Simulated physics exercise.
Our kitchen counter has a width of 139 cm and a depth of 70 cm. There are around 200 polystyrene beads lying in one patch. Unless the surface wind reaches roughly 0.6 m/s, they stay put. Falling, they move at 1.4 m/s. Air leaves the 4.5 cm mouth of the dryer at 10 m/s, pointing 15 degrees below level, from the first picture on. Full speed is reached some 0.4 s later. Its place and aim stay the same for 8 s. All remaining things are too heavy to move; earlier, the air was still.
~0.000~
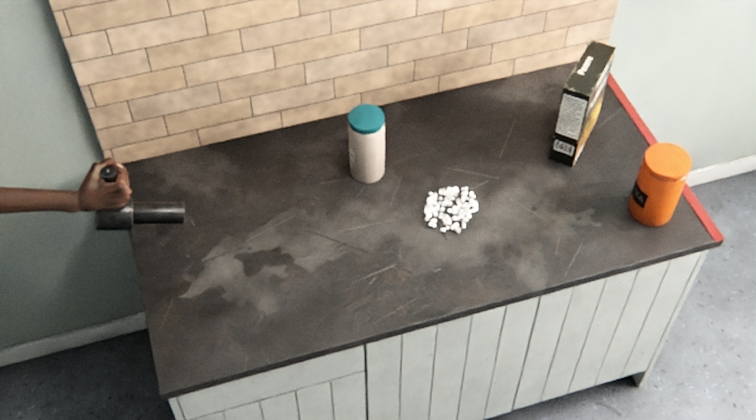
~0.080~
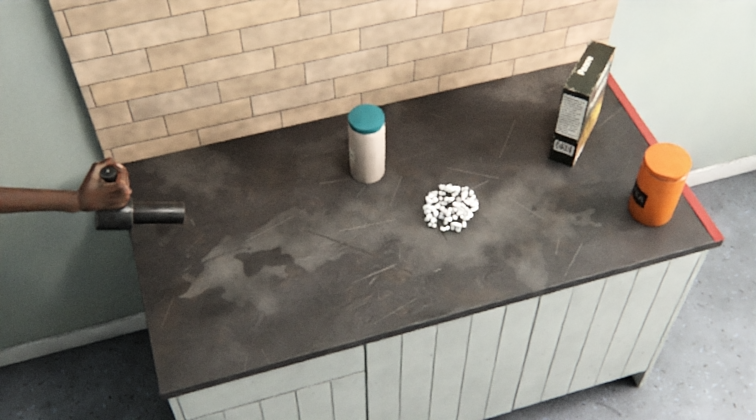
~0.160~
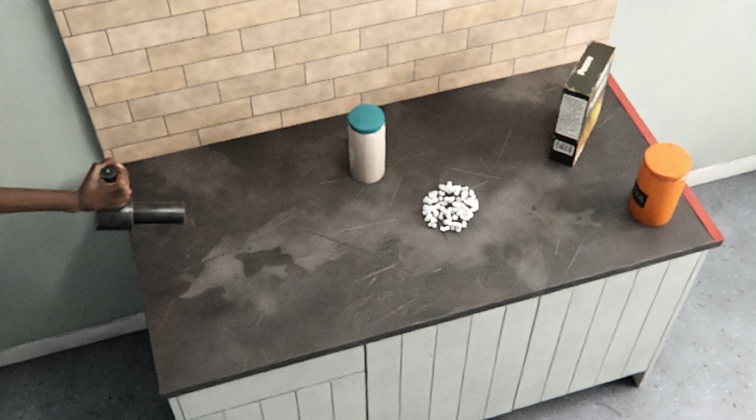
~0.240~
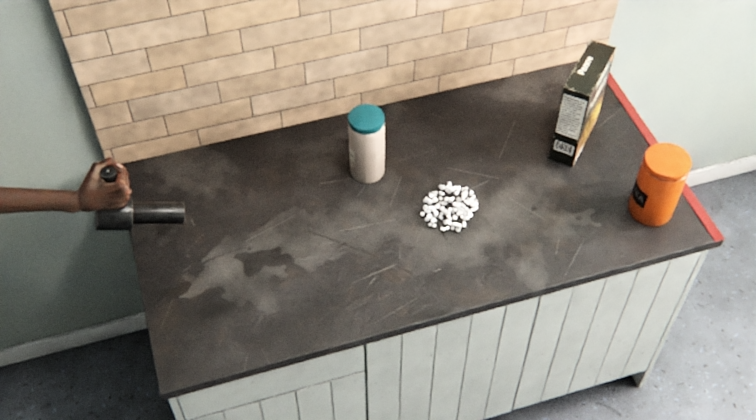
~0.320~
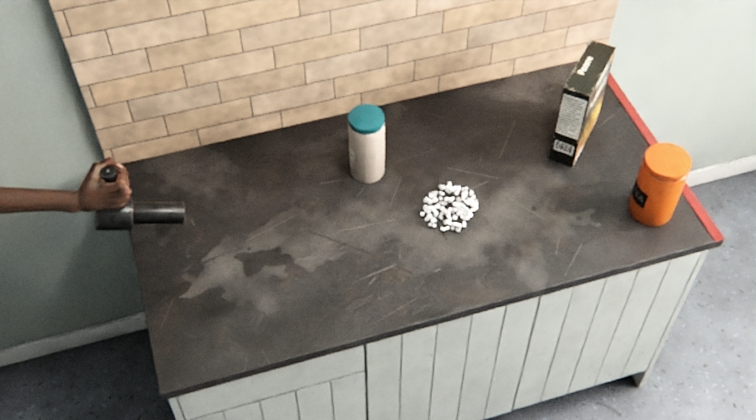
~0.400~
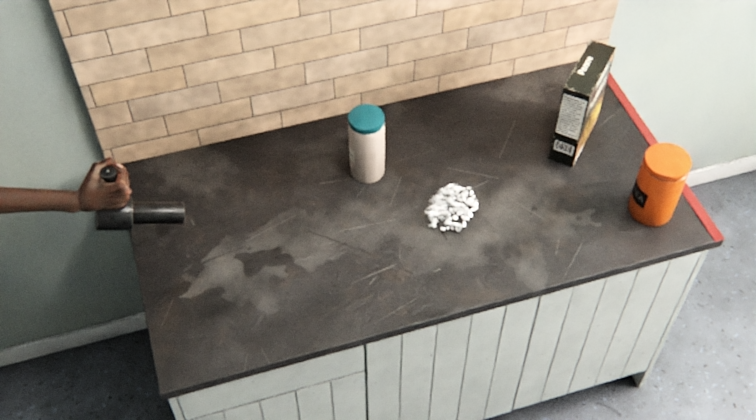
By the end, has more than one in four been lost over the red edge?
Yes.
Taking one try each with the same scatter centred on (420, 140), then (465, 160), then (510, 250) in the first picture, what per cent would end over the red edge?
Taking the three spots in order, you'd get around 50 percent, 100 percent and 0 percent.
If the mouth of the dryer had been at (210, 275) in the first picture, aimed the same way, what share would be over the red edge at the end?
90 per cent.
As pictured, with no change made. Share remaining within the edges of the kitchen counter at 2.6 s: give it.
Roughly 2 per cent.
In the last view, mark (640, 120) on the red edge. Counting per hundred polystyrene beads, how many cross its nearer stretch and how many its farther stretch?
Roughly 50 % cross the nearer stretch, while around 2 % cross the farther one.
After 1.6 s, 4 % are on the move or not yet settled, 48 % are over the red edge.
After 2.6 s, 2 % are on the move or not yet settled, 48 % are over the red edge.
After 4.4 s, 1 % are on the move or not yet settled, 48 % are over the red edge.
After 8.0 s, at the end, 48 % are over the red edge.
